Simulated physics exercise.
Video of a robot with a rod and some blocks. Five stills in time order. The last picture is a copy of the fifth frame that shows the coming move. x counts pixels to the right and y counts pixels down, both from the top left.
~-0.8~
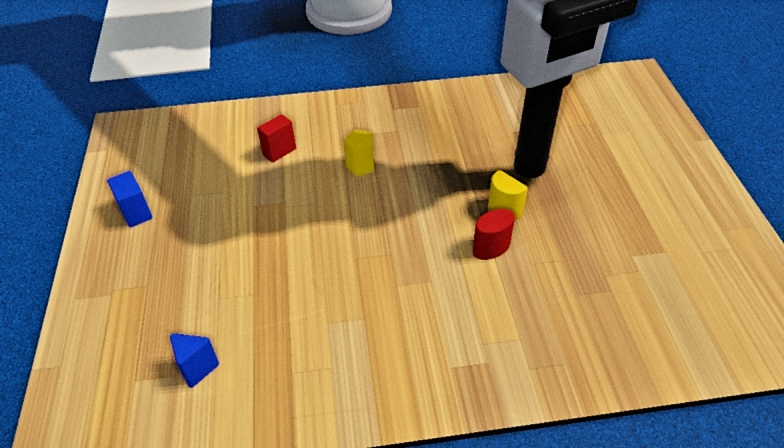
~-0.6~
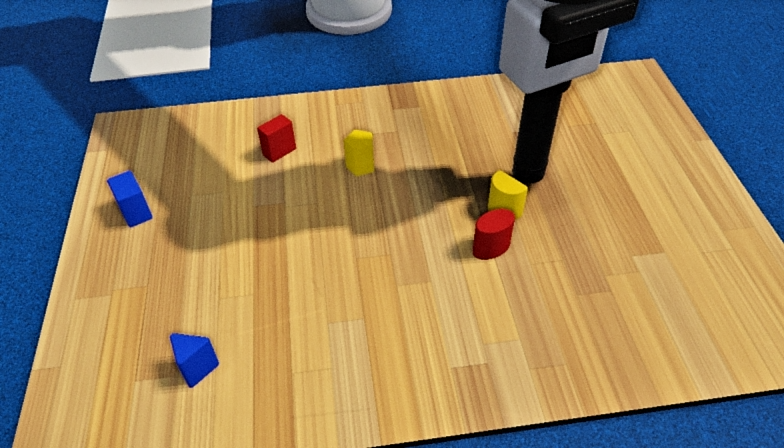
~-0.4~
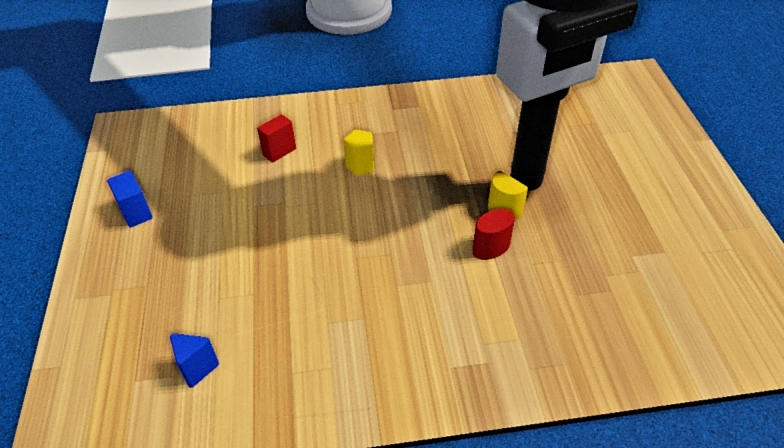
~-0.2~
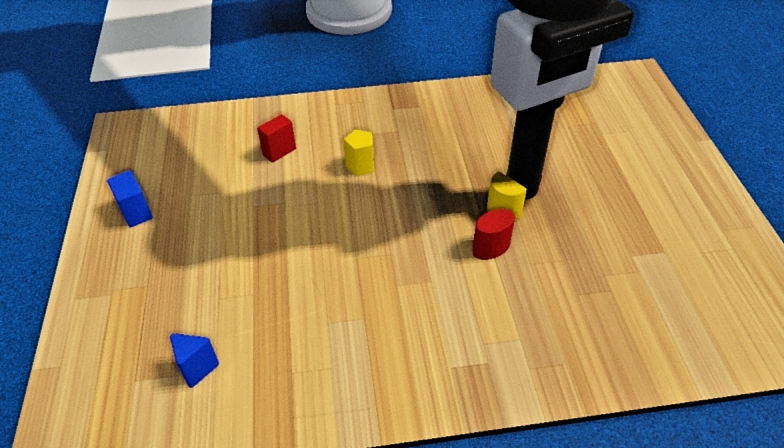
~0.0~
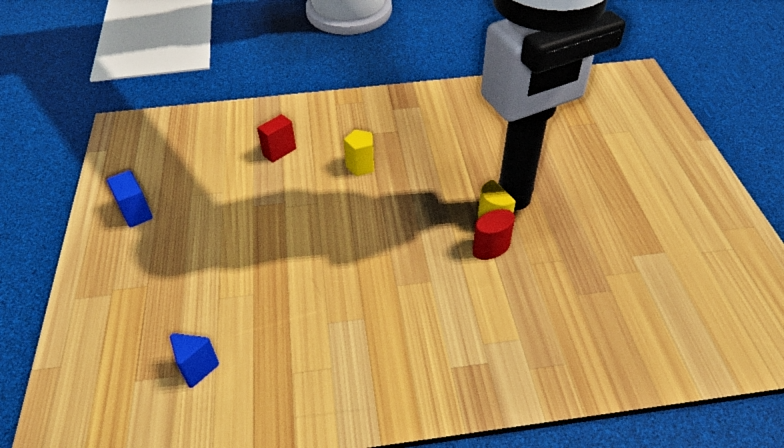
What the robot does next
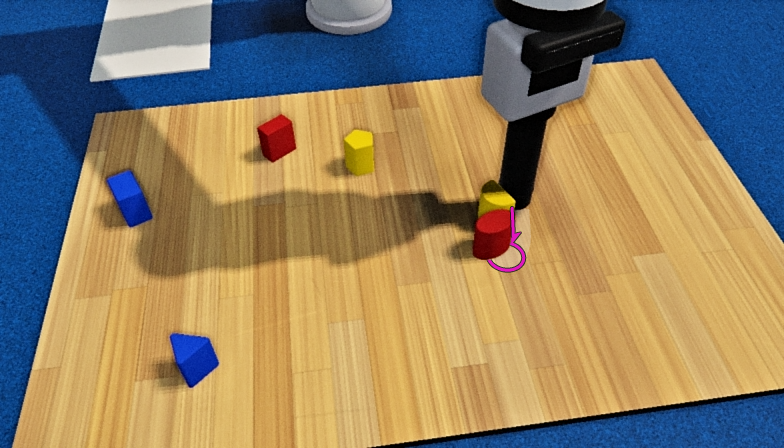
The clip shows a robot's black rod above a wooden board with red, yellow and blue blocks, moving slowly toward the viewer and slightly left, then nudging a yellow D-shaped block left behind a red elliptical block.
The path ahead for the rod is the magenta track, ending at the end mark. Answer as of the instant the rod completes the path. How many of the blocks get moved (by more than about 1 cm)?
Two get moved.
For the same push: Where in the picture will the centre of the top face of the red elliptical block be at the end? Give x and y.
Its top centre is at about (478, 241).
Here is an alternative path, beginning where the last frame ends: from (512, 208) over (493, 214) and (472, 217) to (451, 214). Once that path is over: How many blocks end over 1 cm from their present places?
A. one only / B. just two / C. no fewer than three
A - one only.
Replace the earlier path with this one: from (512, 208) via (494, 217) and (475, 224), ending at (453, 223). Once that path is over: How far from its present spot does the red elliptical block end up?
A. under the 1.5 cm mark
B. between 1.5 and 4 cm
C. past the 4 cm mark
Correct choice: A.
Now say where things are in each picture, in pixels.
In the first picture, rod tip (529, 168); block tops, red elliptical block (496, 220); yellow D-shaped block (507, 183).
In the second picture, rod (528, 173); blocks unchanged.
In the third picture, rod (526, 181); blocks unchanged.
In the fourth picture, rod (521, 189); blocks unchanged.
In the fifth picture, rod (514, 199); red elliptical block (496, 220); yellow D-shaped block (496, 193).
Path on the board, from (512, 208) through (513, 224) and (513, 240) to (506, 256).
The first path, step by step. Halfway along, rod (515, 224); red elliptical block (494, 226); yellow D-shaped block (487, 200), turned 25° clockwise.
At the end, rod (507, 247); red elliptical block (478, 241), turned 50° clockwise; yellow D-shaped block (486, 200), turned 30° clockwise.
